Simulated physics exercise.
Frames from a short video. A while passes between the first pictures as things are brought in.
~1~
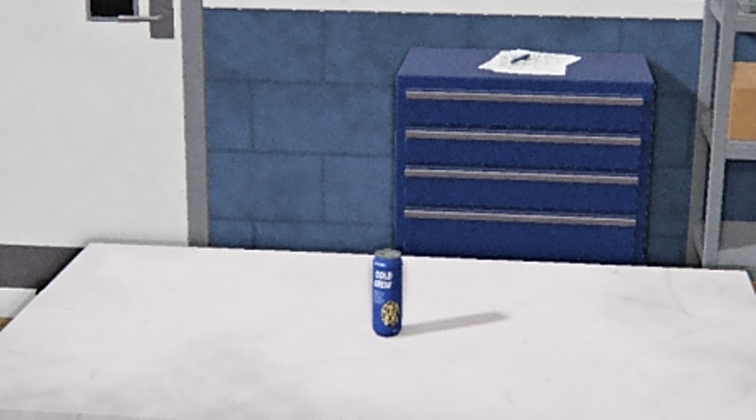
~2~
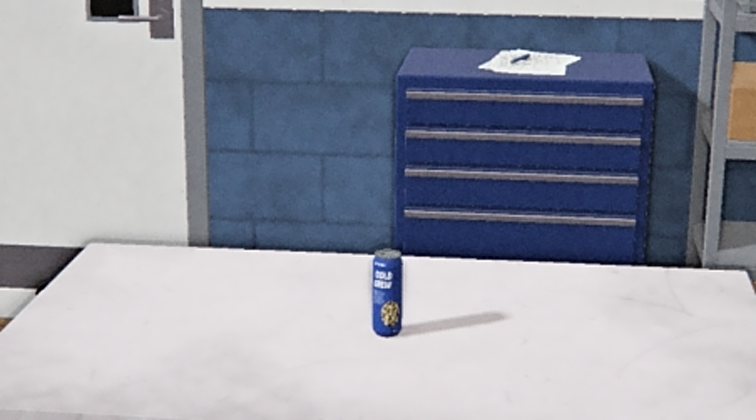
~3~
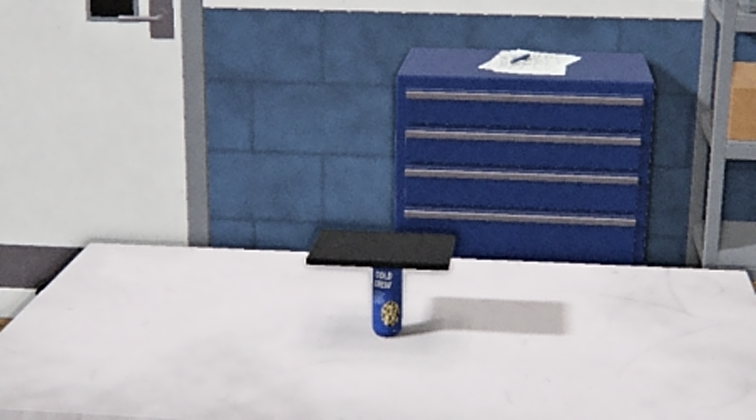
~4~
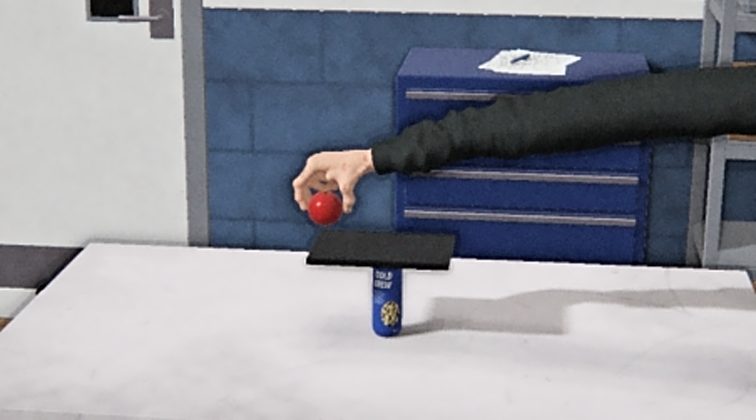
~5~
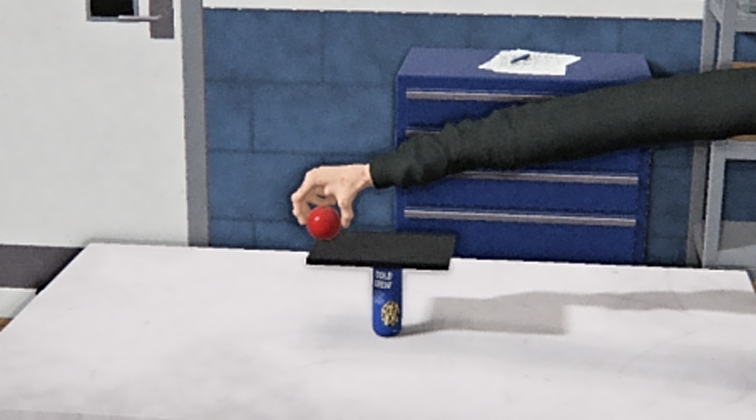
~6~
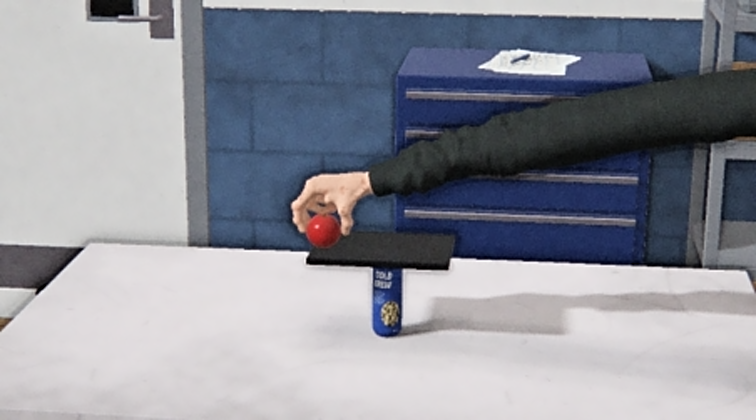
In a workshop, a black board appears atop a blue can on a white table, and a hand lowers a red ball onto its left end.
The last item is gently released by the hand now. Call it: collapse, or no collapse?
Collapse.
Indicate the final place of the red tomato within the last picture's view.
The object ends up somewhere around (320, 319).
Then, 0.40 s past the last view, red tomato now fallen; black lid on its side.
Then, 0.50 s past the last view, black lid now fallen.
Finally, fallen, red tomato and black lid; blue can still in place. Final places as the last picture's camera would see them, red tomato near (320, 319). The stack comes apart.
